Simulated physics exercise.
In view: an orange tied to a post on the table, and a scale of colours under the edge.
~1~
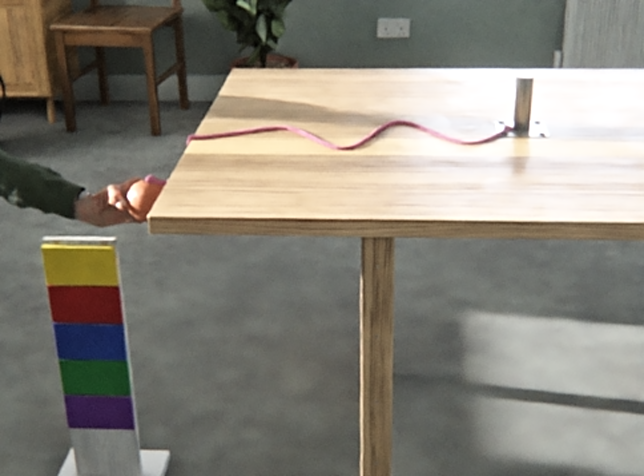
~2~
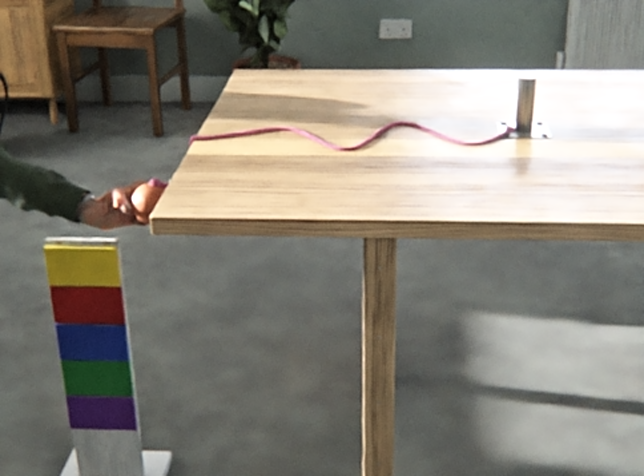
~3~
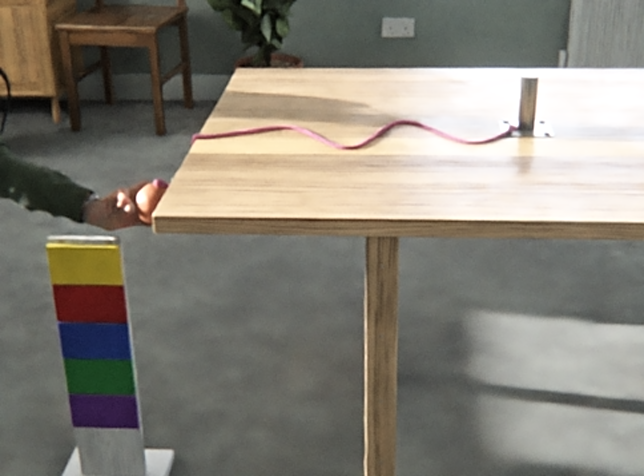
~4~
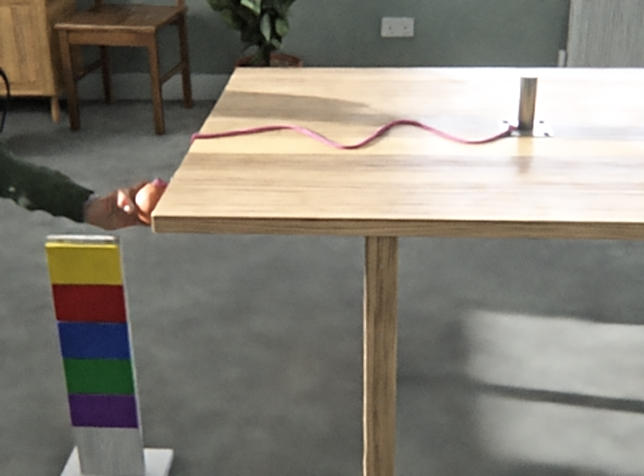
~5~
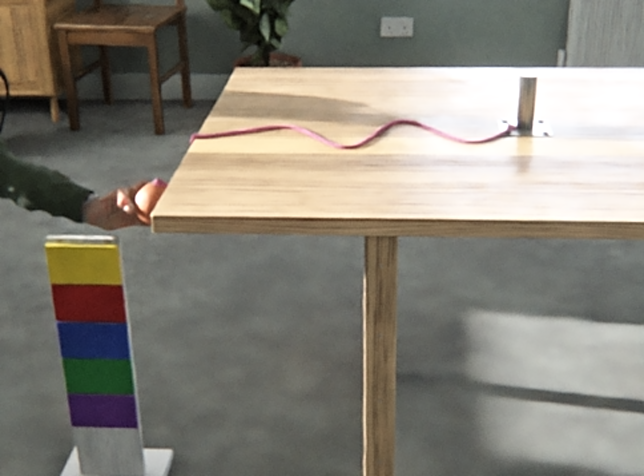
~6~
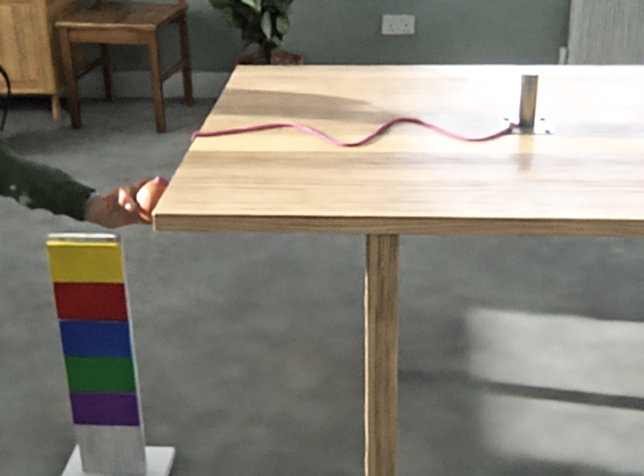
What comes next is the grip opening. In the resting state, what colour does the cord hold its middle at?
Its middle is held at blue.
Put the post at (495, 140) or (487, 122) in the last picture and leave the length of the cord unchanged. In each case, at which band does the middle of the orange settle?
Result 1: Green. Result 2: Green.
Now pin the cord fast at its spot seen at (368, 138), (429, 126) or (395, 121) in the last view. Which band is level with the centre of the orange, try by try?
It ends beside yellow the first time, red the second and red the third.
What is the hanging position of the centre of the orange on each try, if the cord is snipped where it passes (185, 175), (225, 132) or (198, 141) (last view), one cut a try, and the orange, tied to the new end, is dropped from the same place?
The pixels come out at around (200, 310), (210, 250) and (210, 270), one per try.
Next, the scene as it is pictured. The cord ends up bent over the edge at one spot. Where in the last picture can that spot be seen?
(314, 133).
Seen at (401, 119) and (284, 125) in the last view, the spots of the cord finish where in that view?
Roughly at (350, 129), and the other roughly at (199, 174).
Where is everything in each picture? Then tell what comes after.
The first frame shows orange (148, 201); yellow (80, 267); red (85, 306); blue (90, 342); green (94, 379); purple (99, 413).
The second frame shows orange (153, 204); cord through (487, 142) (416, 126) (365, 143) (303, 133) (223, 136).
The third frame shows orange (157, 204).
The fourth frame shows orange (157, 204); cord through (489, 140) (417, 124) (367, 141) (305, 131) (225, 135).
The fifth frame shows orange (156, 204).
The sixth frame shows orange (158, 202); cord through (490, 138) (418, 121) (368, 138) (306, 129) (226, 132).
A little later, orange near (224, 332); level with blue.
Next, orange near (200, 335); level with blue.
When it is over, orange near (211, 336); level with blue. Its centre hangs level with the blue band.
